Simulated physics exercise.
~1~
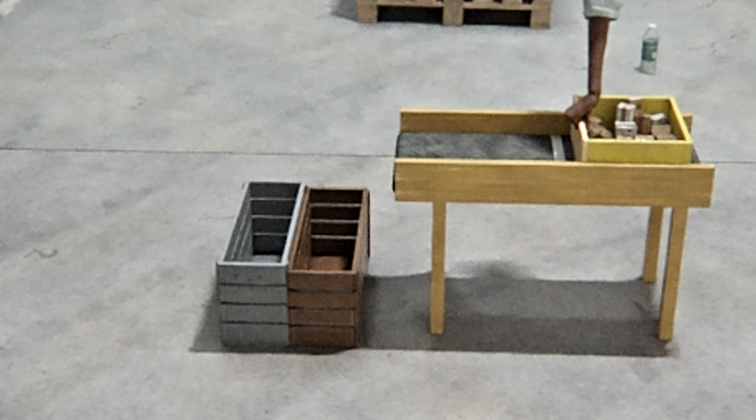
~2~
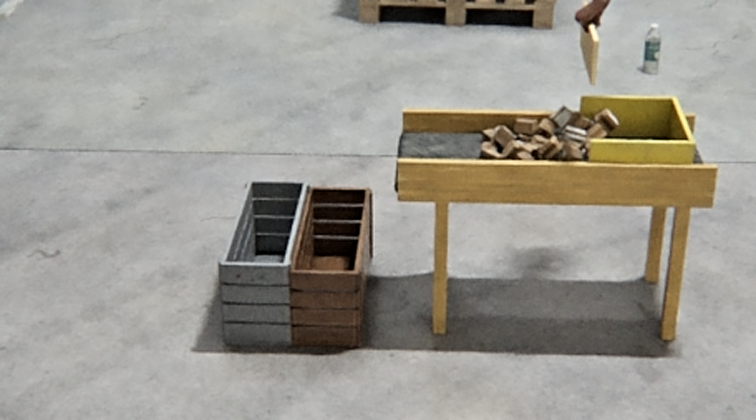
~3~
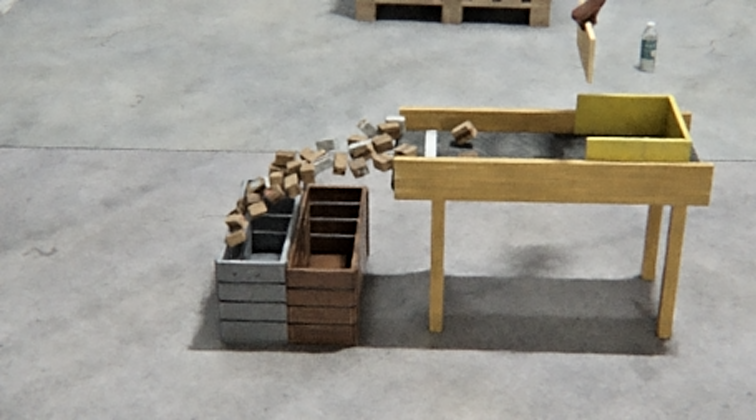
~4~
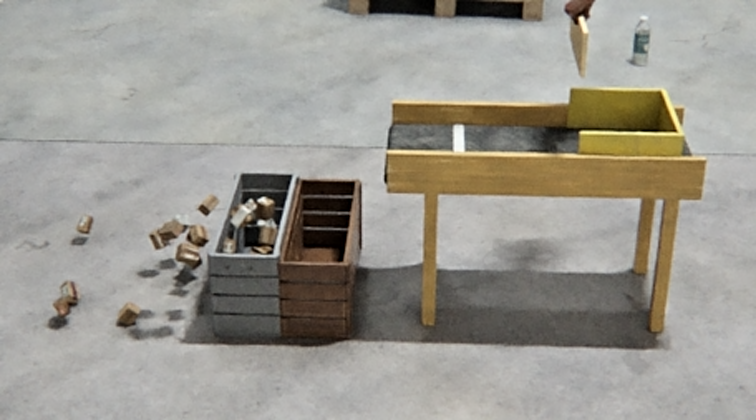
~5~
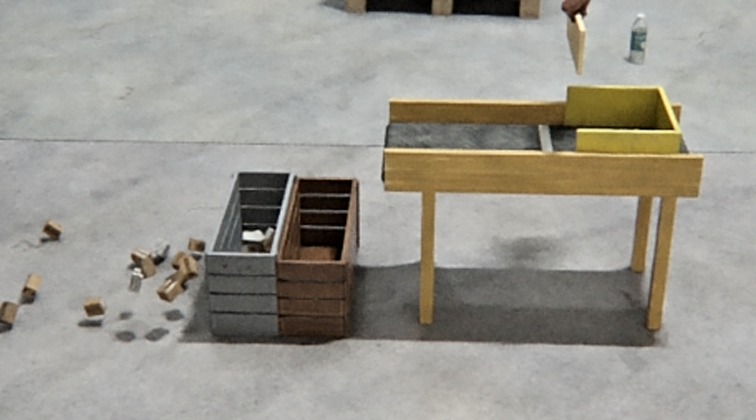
At the start, small brownish blocks sit in a yellow pen on a wooden-framed belt table, while a hand holds the gate closed at the pen's left side. The hand lifts the gate, and the blocks slide out leftward in a jumbled heap on the dark belt. They fly off the left end in a long arc, passing over the brown wooden tub toward the grey bin. Some drop into the grey bin, while others land on the floor beyond it. Finally, the belt is empty, blocks lie scattered left of the grey bin, and the hand still holds the gate raised.
